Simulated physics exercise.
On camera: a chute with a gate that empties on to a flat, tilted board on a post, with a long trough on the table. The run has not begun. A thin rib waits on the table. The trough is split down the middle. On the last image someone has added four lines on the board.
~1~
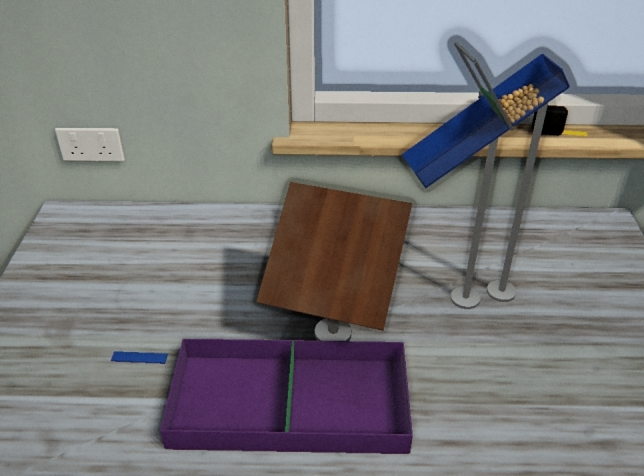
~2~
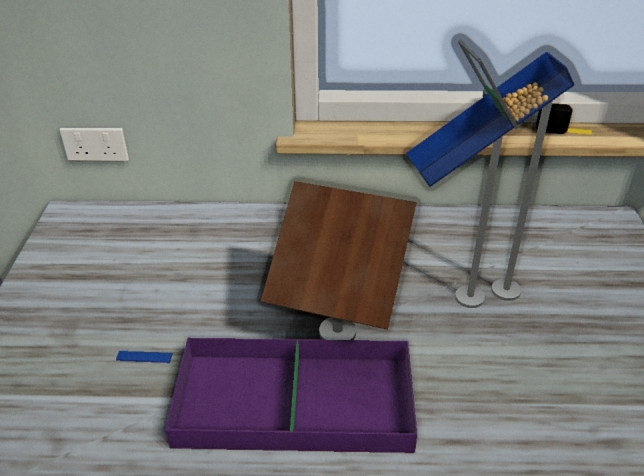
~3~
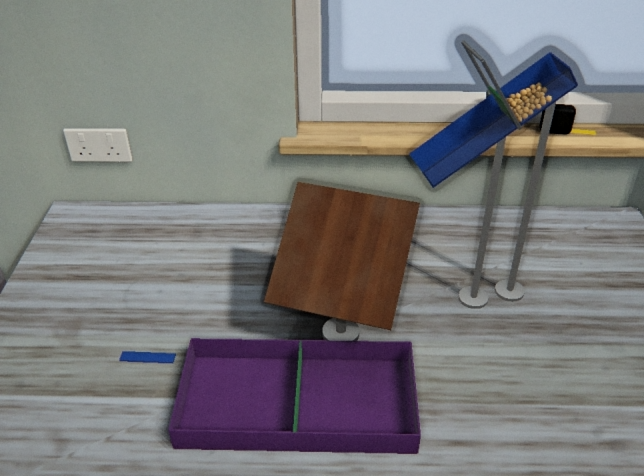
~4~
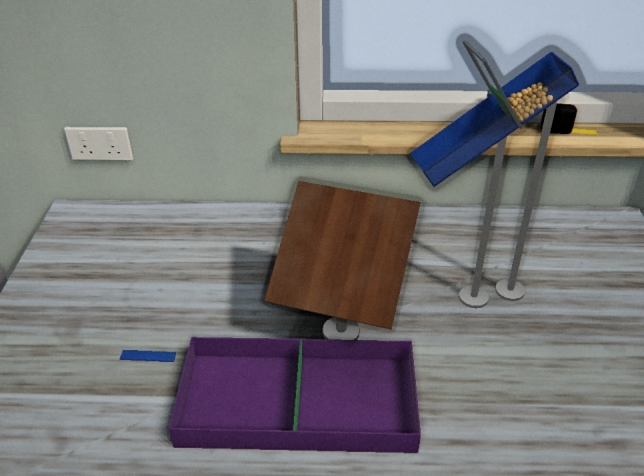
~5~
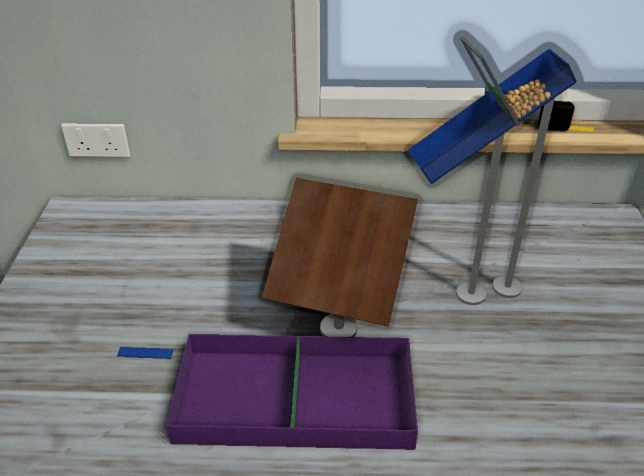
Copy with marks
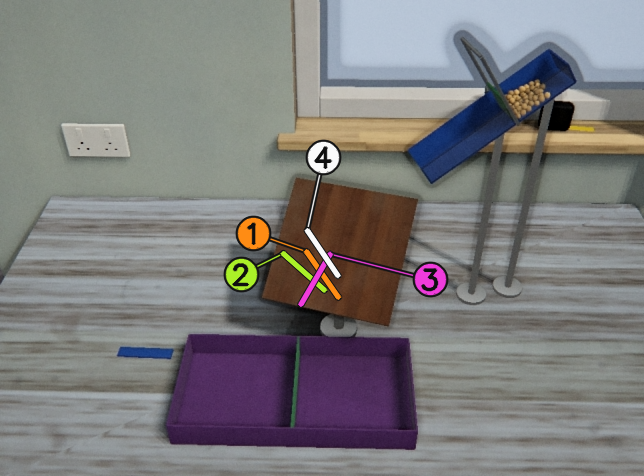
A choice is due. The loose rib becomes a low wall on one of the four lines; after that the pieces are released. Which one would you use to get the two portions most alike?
The answer is line 3.
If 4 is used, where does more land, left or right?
More lands on the right.
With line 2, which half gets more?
Right.
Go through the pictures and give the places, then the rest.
The first picture shows load behind the gate at (514, 105), dried chickpeas; lip of the chute at (419, 178), sloping gently.
The second picture shows middle of the board at (339, 251), tilted fairly steeply; middle of its low edge at (323, 315); of its high edge at (354, 191).
The third picture shows front corners of the trough at (169, 430) and (420, 435); front end of its middle wall at (294, 433); gate still shut at (498, 97).
The fourth picture shows middle of the load at (523, 104); lip at (427, 177).
The fifth picture shows middle of the load at (520, 101); lip at (424, 174).
On the marked copy, line 1 from (306, 251) to (338, 297); line 2 from (283, 253) to (324, 290); line 3 from (330, 254) to (300, 304); line 4 from (307, 230) to (337, 275).
If 1 is chosen, of what is caught, a stray few in the left half, nearly all in the right.
If 2 is chosen, of what is caught, a small part in the left half, nearly all in the right.
If 3 is chosen, of what is caught, about a third in the left half, about two thirds in the right.
If 4 is chosen, of what is caught, none in the left half, all in the right.
